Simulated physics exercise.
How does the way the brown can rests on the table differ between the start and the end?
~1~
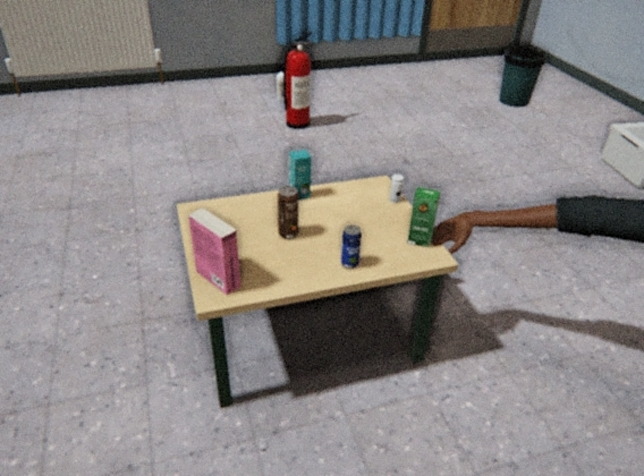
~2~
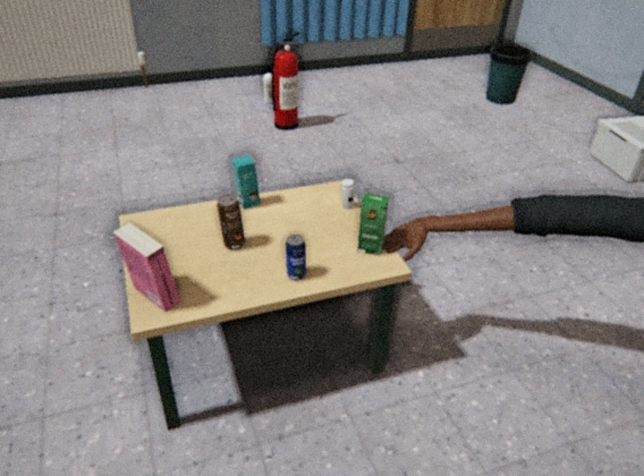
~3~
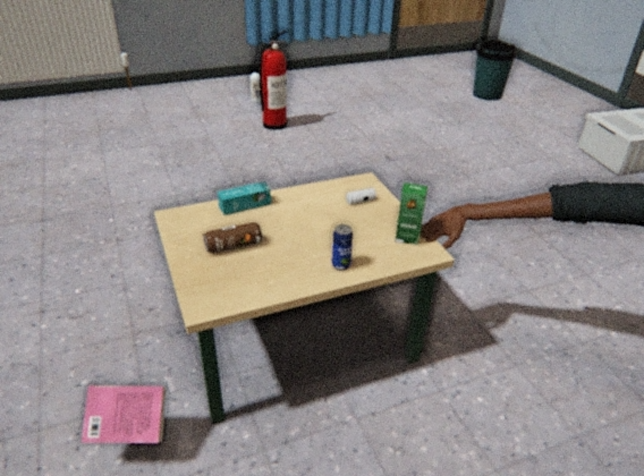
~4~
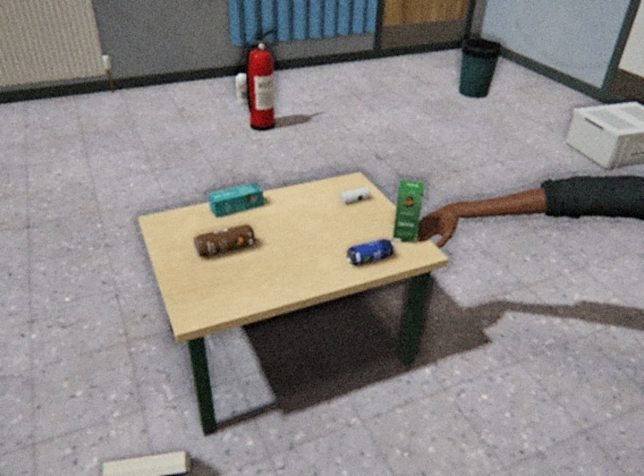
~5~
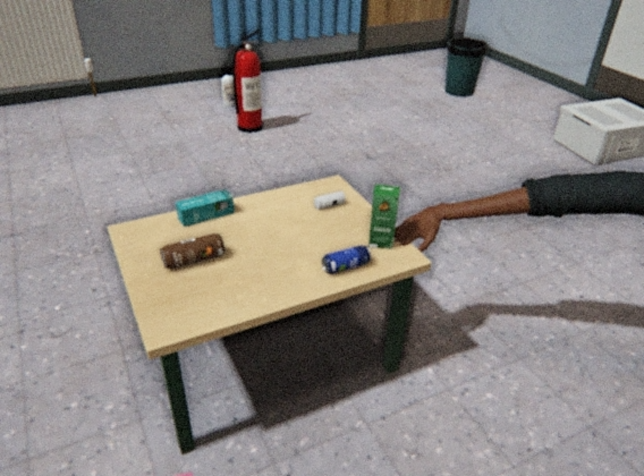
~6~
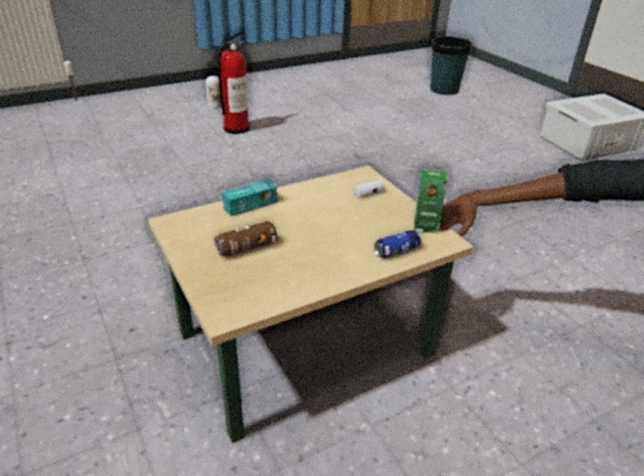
At the start the brown can stands upright on the table, and at the end it lies on its side on the tabletop.
